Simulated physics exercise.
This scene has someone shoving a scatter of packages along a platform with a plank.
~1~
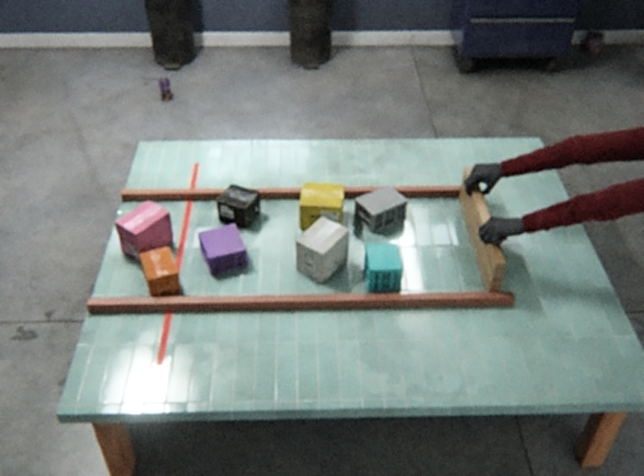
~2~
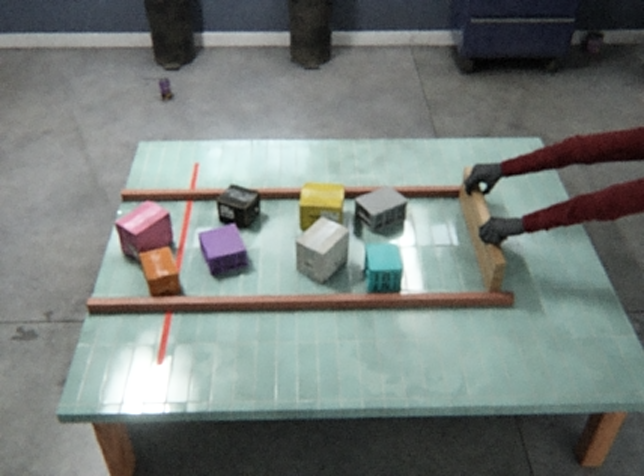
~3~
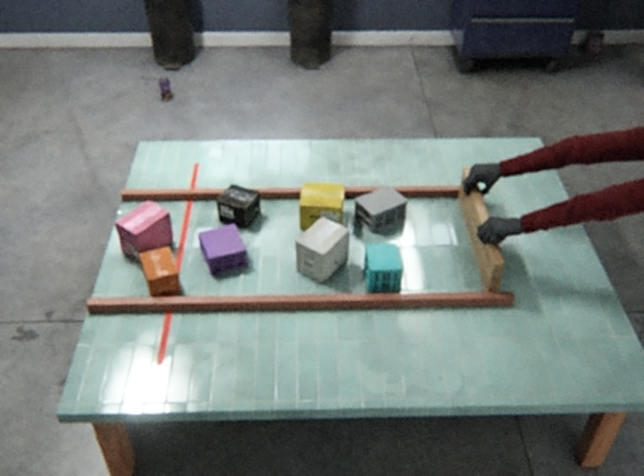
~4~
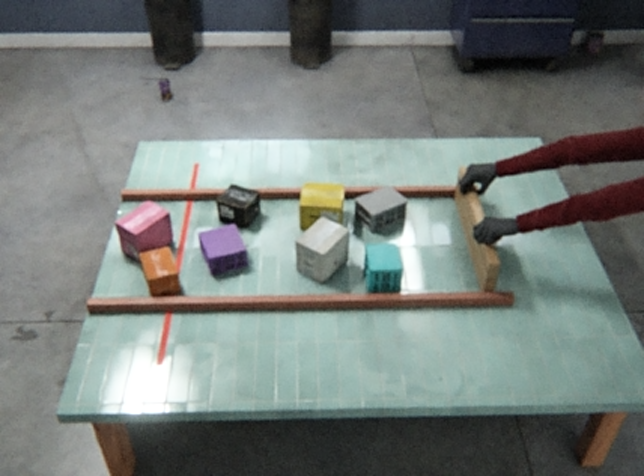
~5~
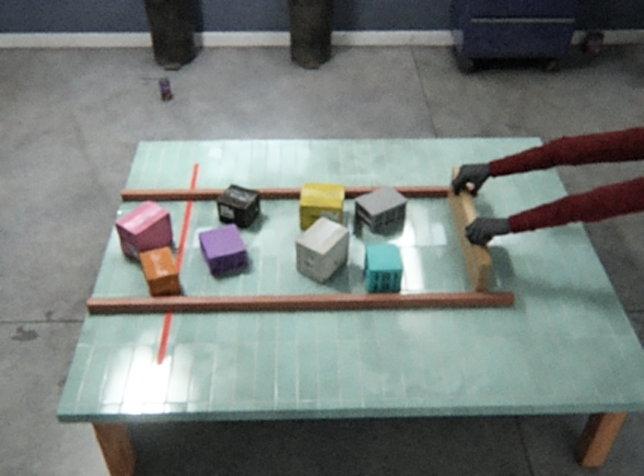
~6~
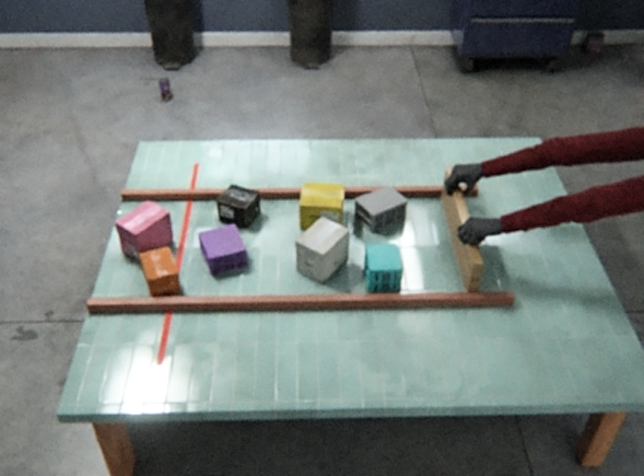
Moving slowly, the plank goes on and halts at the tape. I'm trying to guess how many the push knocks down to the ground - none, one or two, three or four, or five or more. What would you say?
The ones going over the edge come to a single one or a pair, I'd say.
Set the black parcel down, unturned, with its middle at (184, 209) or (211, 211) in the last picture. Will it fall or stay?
Lab note: Black parcel, try one goes down; try two goes down.
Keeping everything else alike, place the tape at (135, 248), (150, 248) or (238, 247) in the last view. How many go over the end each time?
5, 5, 0.
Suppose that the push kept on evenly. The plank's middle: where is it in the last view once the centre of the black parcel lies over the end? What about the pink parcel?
When the black parcel crosses, the middle is near (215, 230); when the pink parcel crosses, near (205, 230).
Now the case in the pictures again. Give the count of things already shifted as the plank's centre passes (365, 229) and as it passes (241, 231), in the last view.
The count is 4 at the first point and 8 at the second.
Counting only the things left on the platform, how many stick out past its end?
In total, 3 of them.
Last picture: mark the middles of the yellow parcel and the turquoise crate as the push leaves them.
About (122, 203), and the other about (157, 272).
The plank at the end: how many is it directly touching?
3 in contact.
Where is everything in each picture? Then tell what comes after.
Pink parcel (145, 232); orange parcel (161, 273); purple crate (223, 249); plank (480, 227); tape (181, 248), in the first frame.
Orange parcel (161, 273); white parcel (323, 250), in the second frame.
Purple crate (223, 249); turquoise crate (383, 268), in the third frame.
Pink parcel (145, 232); plank (475, 227), in the fourth frame.
Orange parcel (161, 273); black parcel (239, 206), in the fifth frame.
Pink parcel (145, 232); orange parcel (161, 273); purple crate (223, 249); plank (460, 228); tape (181, 248), in the sixth frame.
Soon after, none off yet; pink parcel at rest near (145, 232); orange parcel at rest near (161, 273); purple crate at rest near (223, 249).
At rest, the number that fall off is one or two; fallen, black parcel and pink parcel.
